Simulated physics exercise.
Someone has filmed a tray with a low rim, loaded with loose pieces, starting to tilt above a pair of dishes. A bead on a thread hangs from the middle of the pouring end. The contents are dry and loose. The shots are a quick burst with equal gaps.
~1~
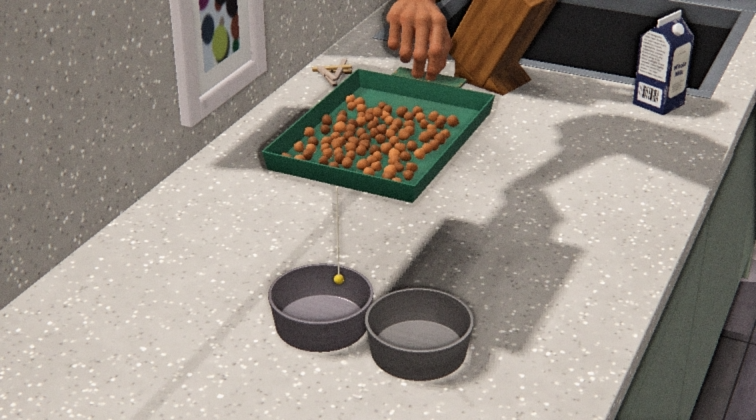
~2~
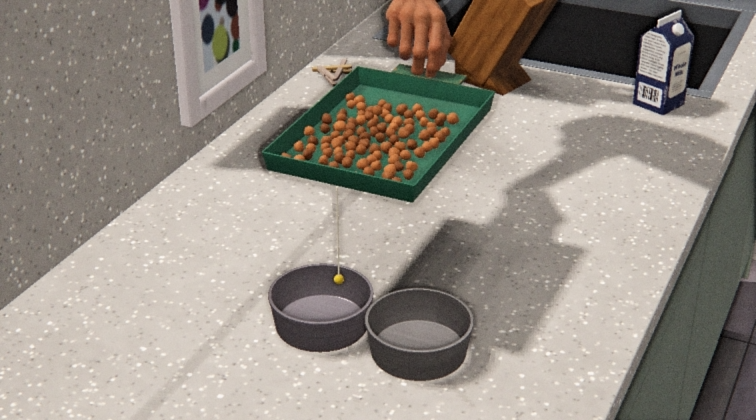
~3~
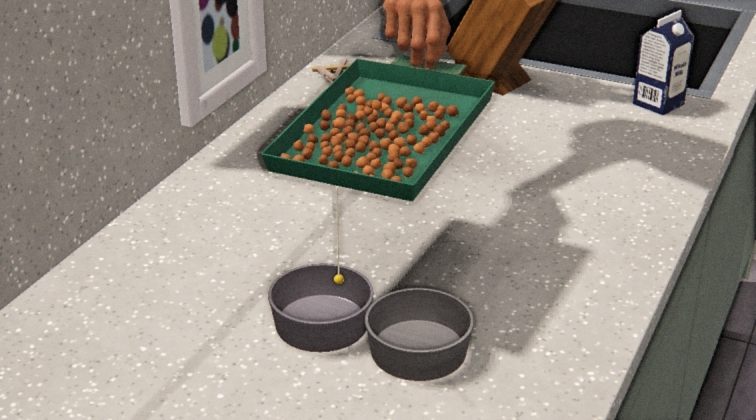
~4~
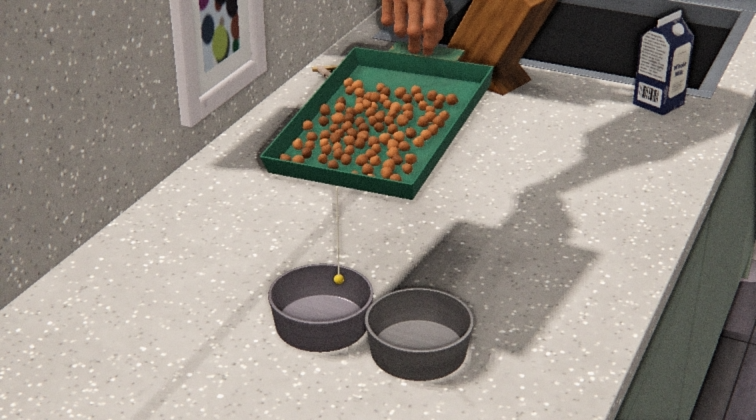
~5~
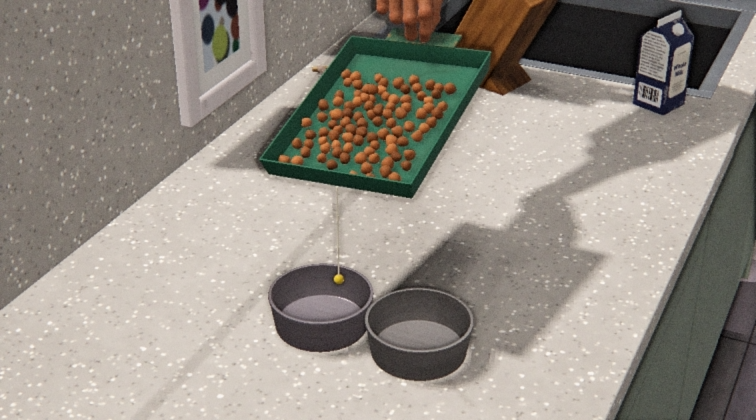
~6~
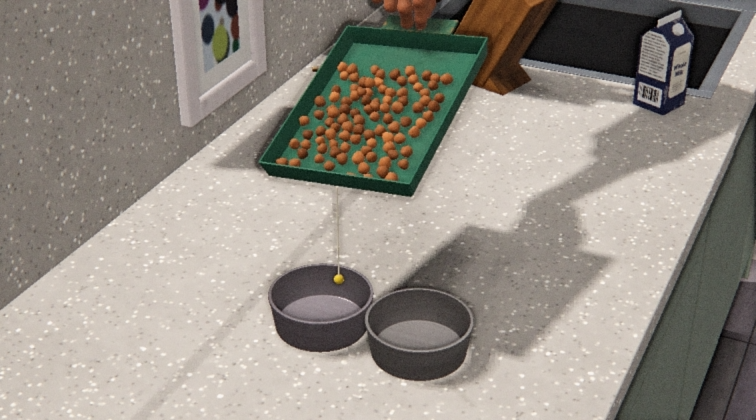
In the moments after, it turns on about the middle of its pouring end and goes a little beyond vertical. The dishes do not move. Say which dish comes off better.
More goes to the left-hand dish.
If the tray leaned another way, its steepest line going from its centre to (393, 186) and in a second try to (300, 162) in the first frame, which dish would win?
First the right-hand dish, then the left-hand dish.
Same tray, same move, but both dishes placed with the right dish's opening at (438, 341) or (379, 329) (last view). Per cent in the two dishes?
Near 30 % and 80 %.
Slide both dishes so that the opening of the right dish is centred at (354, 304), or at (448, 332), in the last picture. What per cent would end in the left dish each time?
Near 50 % and 10 %.
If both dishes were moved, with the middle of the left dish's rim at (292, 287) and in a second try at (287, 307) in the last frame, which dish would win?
The first try: Left. The second: The dish on the left.
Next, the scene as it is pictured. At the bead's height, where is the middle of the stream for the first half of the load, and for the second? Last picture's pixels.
First near (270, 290), later near (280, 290).
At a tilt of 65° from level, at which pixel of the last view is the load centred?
At about (321, 135).
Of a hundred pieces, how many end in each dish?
About: Left dish 30, right dish 0 per cent.
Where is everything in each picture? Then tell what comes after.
In the first picture, corners of the pouring end at (267, 151) and (413, 183), level; middle of the load at (380, 139), hazelnuts; left dish at (297, 333); right dish at (398, 361); bead on its thread at (339, 279).
In the second picture, corners of the pouring end at (267, 151) and (412, 183), level; middle of the load at (380, 137).
In the third picture, corners of the pouring end at (266, 153) and (412, 182), tipped barely, lowest at the left corner; middle of the load at (380, 133).
In the fourth picture, corners of the pouring end at (265, 155) and (410, 182), tipped a little, lowest at the left corner; middle of the load at (379, 127).
In the fifth picture, corners of the pouring end at (264, 158) and (409, 181), tipped a little, lowest at the left corner; middle of the load at (377, 121).
In the sixth picture, corners of the pouring end at (263, 160) and (407, 181), tipped clearly, lowest at the left corner; middle of the load at (375, 117); left dish at (297, 333); right dish at (398, 361).
Soon, tray tipped steeply; all on the tray.
A while on, tray tipped past a quarter turn; nearly all on the tray; a stray few outside both; a small part in the air.
Towards the end, tray tipped past a quarter turn; about a quarter in the left dish; about two thirds outside both.
Finally, tray tipped past a quarter turn; none in the right dish; about a quarter in the left dish; about two thirds outside both.
